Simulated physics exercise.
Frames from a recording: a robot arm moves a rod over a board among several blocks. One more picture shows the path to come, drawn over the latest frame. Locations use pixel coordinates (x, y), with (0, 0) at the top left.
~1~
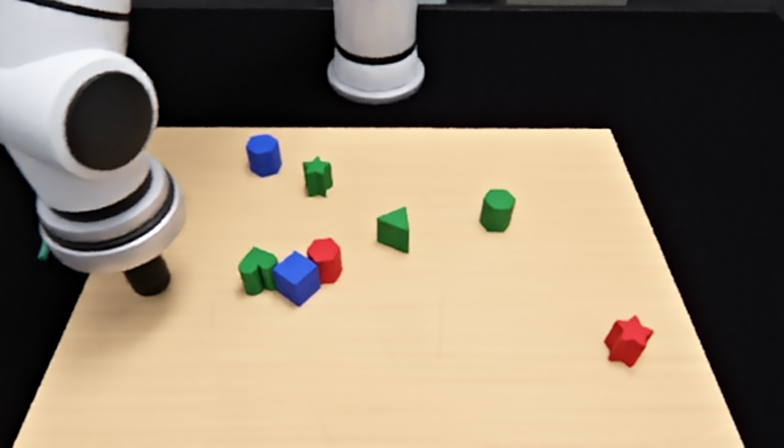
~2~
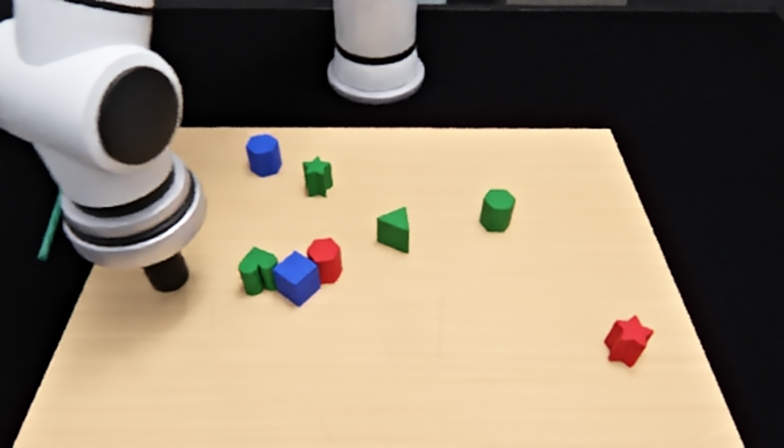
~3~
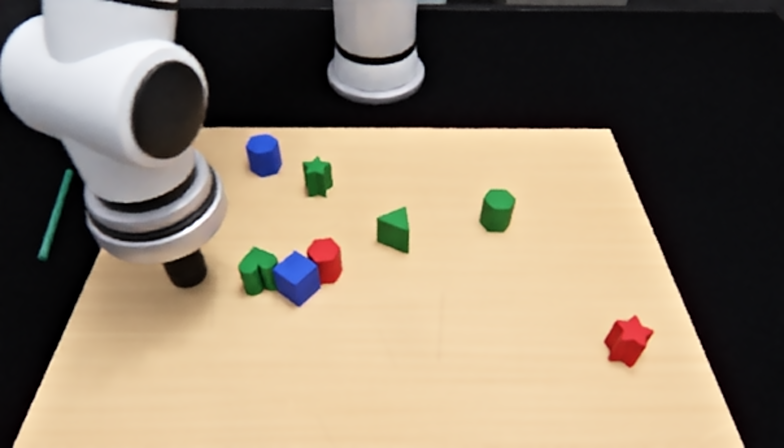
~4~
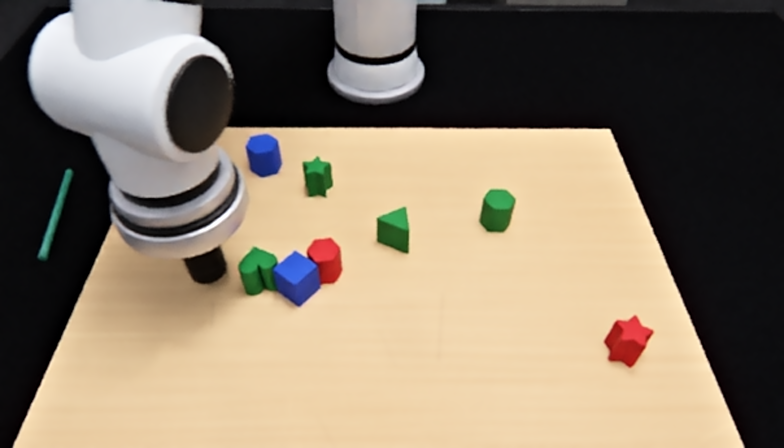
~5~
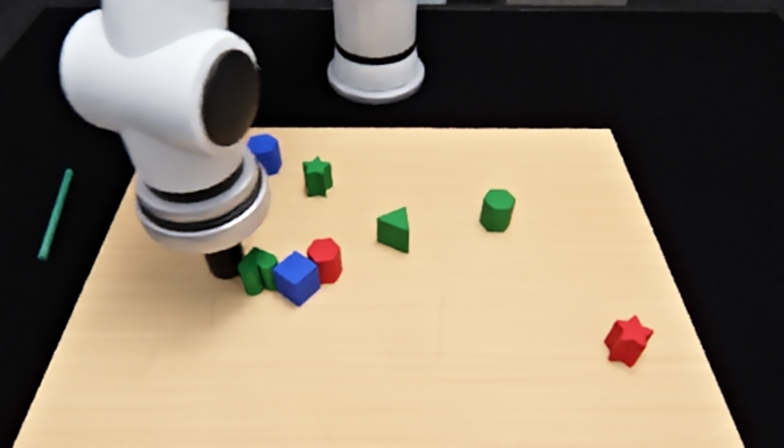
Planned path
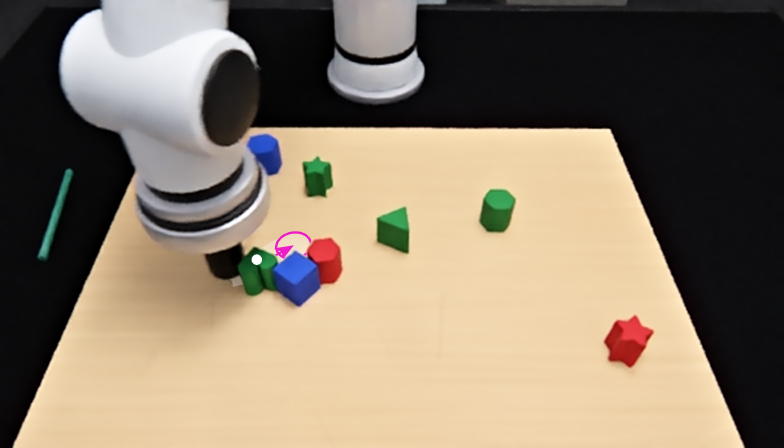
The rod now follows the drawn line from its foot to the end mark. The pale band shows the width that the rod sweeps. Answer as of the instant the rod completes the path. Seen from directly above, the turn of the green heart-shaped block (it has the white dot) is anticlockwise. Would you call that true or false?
The claim does not hold.
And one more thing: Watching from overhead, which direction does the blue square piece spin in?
From overhead, anticlockwise.
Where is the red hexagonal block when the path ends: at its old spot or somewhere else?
The red hexagonal block will stay where it stands.
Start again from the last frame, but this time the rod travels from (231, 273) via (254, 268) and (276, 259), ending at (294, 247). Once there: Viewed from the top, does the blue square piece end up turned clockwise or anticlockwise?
Watching from overhead, you'd notice the blue square piece rotating counter-clockwise.
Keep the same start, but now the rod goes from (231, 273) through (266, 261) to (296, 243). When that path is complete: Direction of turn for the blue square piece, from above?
It rotates counterclockwise.
The line goes from (231, 273) over (264, 261) to (294, 245); the dot is on the green heart-shaped block.
What follows on the original path. Halfway along, rod (263, 255); green heart-shaped block (270, 261), turned 35° clockwise; blue square piece (302, 271), turned 20° anticlockwise.
At the end, rod (292, 239); green heart-shaped block (270, 261), turned 35° clockwise; blue square piece (302, 271), turned 20° anticlockwise; red hexagonal block unmoved.
